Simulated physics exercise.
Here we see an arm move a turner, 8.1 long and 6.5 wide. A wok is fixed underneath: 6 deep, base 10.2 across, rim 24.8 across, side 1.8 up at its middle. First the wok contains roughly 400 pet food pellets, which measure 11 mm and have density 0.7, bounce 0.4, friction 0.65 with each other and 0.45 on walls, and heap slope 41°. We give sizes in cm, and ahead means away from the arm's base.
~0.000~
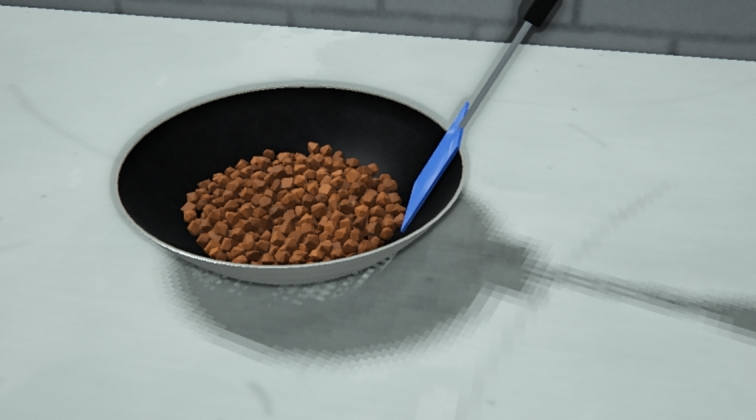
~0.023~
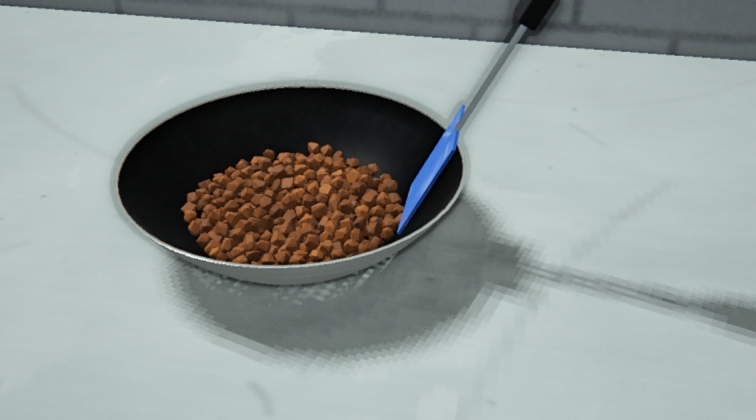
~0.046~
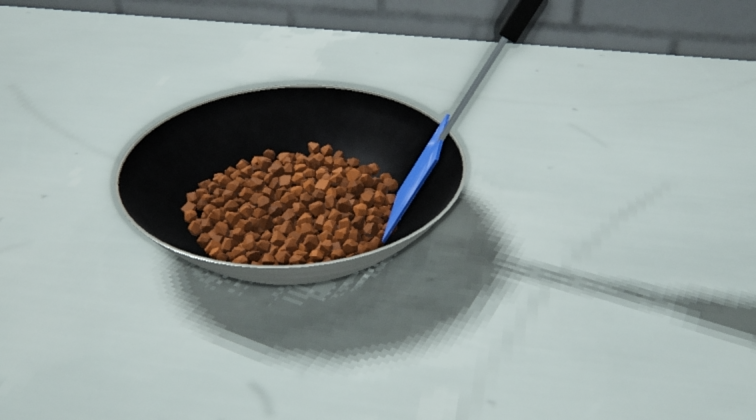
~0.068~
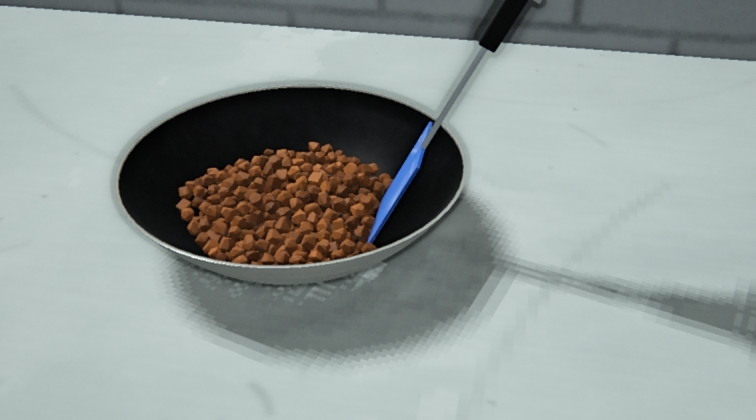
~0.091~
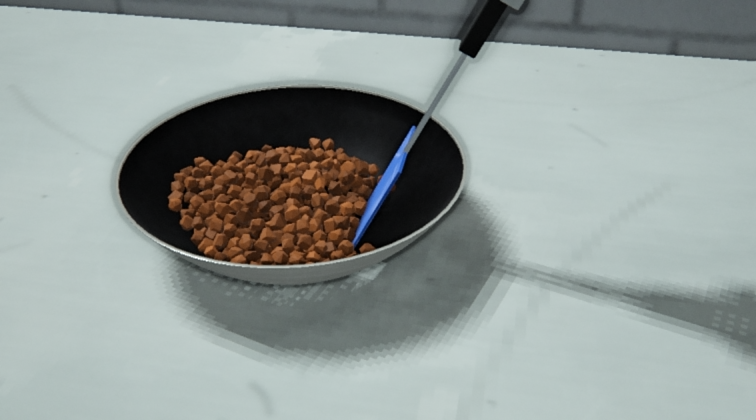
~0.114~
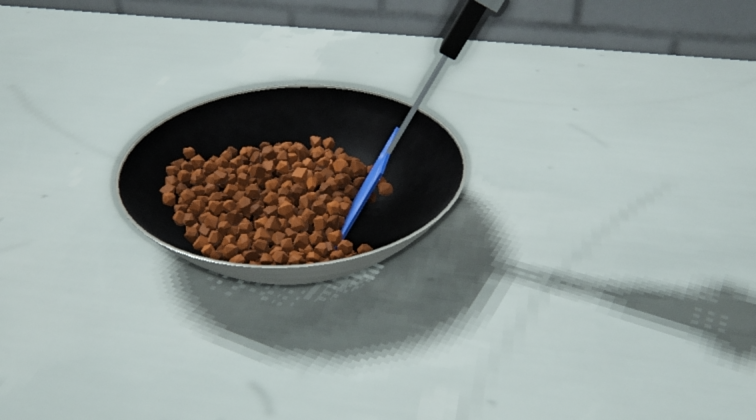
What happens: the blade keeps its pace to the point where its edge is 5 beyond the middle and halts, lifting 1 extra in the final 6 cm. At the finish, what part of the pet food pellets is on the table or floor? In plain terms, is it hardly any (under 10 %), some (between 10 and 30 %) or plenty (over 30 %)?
Hardly any - under 10 %.
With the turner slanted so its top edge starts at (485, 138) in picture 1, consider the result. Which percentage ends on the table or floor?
Roughly 5%.
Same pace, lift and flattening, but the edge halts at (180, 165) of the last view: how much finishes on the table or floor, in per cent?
Estimate: Approx. 35 %.
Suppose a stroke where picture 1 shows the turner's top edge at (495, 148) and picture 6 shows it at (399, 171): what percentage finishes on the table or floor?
10 per cent.
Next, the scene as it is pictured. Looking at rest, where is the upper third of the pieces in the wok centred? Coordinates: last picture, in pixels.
At about (184, 165).
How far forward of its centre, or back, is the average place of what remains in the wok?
5.0 cm ahead.
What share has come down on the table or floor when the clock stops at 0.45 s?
5 per cent.
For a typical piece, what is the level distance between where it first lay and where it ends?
Near 5 cm, measured level.
By 0.17 s, sloping 64°, highest piece 5 above the table; 401 in the wok.
By 0.23 s, sloping 64°, highest piece 7 above the table; 401 in the wok.
By 0.45 s, sloping 64°, highest piece 7 above the table; 374 in the wok, 26 on the table or floor, 1 on the blade or in flight.
By 1.50 s, sloping 64°, highest piece 7 above the table; 374 in the wok, 27 on the table or floor.
Final count, 374 in the wok, 27 on the table or floor. That is 7 % on the table or floor.
